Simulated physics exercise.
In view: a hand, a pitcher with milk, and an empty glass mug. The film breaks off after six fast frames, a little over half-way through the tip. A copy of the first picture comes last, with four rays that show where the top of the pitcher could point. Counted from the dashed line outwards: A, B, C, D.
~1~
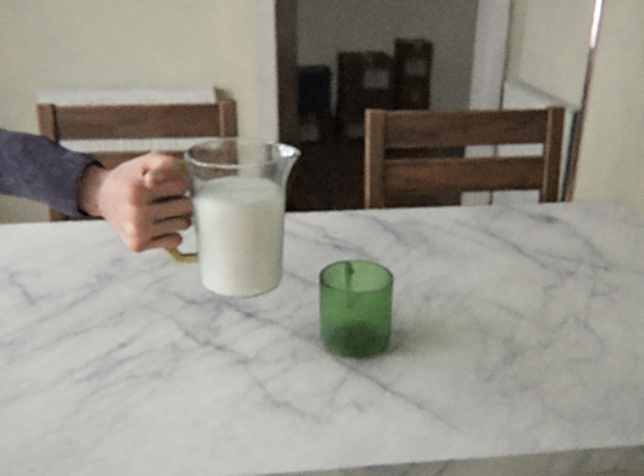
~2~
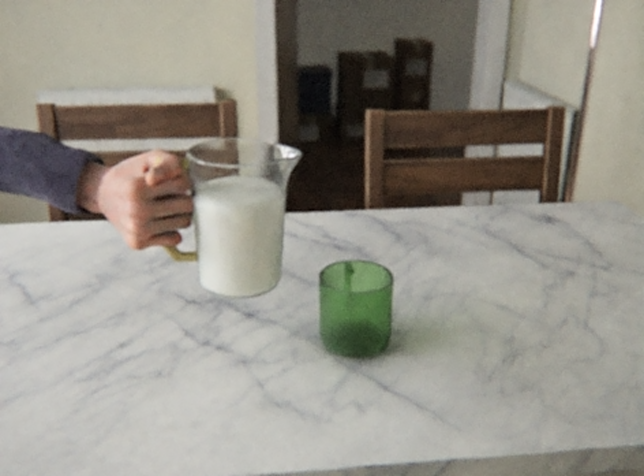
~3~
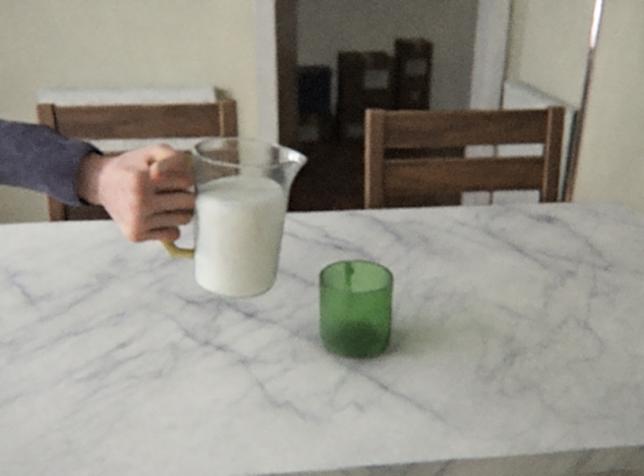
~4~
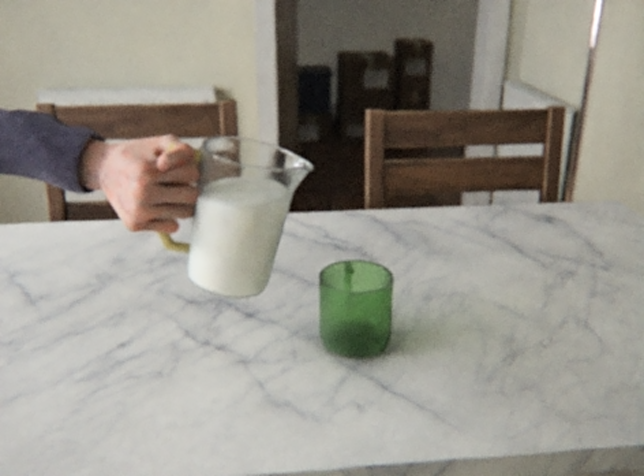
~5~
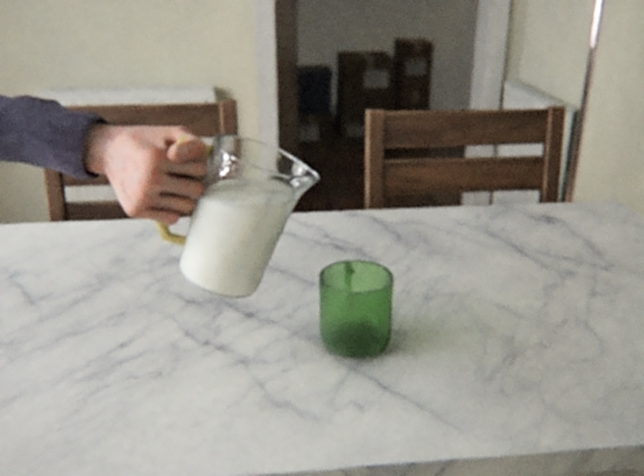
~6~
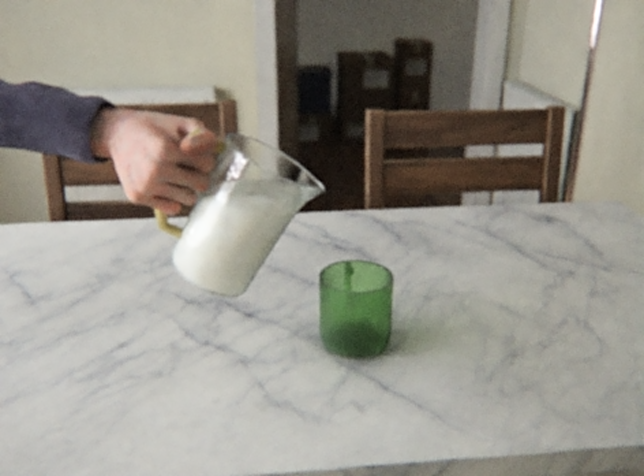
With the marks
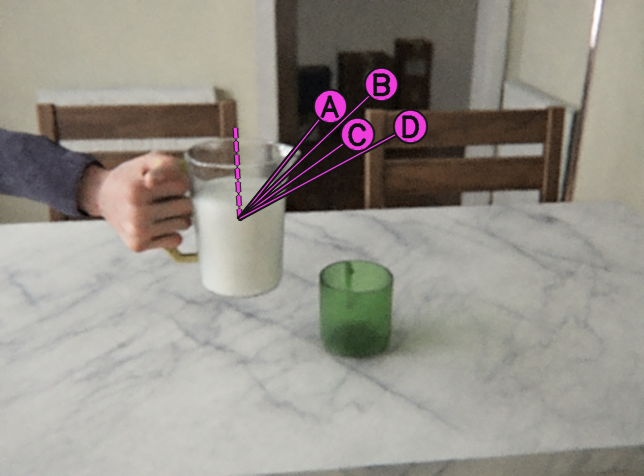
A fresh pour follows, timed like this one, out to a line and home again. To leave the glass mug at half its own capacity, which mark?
The best mark is D.
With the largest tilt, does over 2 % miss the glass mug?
No, it does not.
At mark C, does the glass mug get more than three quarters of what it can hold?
No, it does not.
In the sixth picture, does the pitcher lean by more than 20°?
Yes, it does.
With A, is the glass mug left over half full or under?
Under.
In magenta, A at (319, 119); B at (369, 96); C at (343, 143); D at (395, 134).
With A, the glass mug ends with about 3 % of what it can hold.
With B, the glass mug ends with about 13 % of what it can hold.
With C, the glass mug ends with about 27 % of what it can hold.
With D, the glass mug ends with about 47 % of what it can hold.
